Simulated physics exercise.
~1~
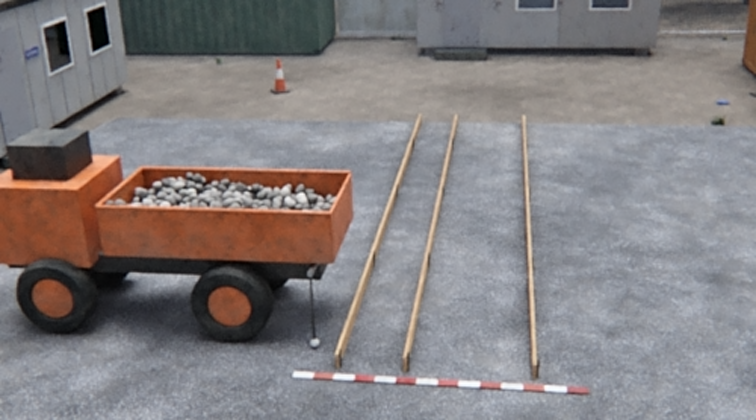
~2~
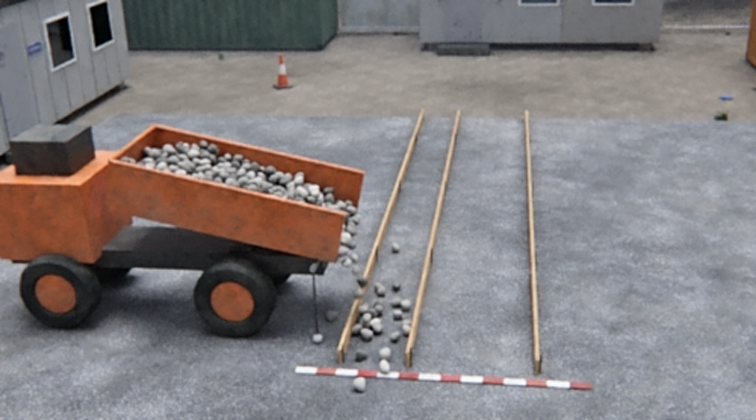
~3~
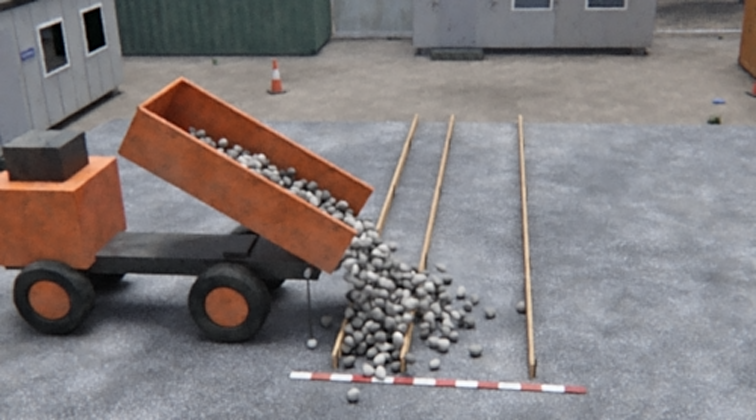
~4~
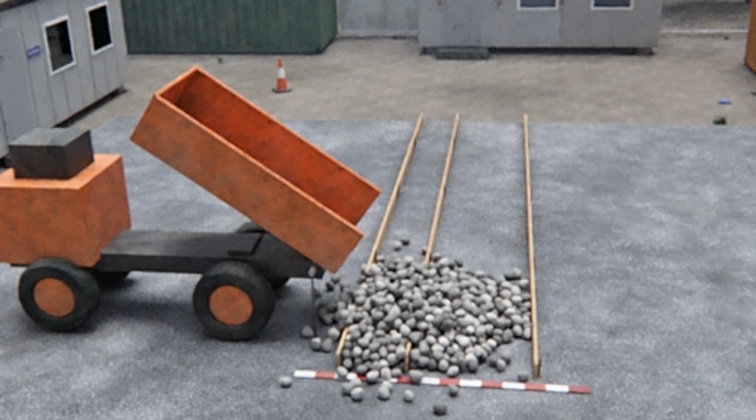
In a paved yard, an orange tipping truck raises its bed, spilling grey stones into a heap across planks until it looks empty.
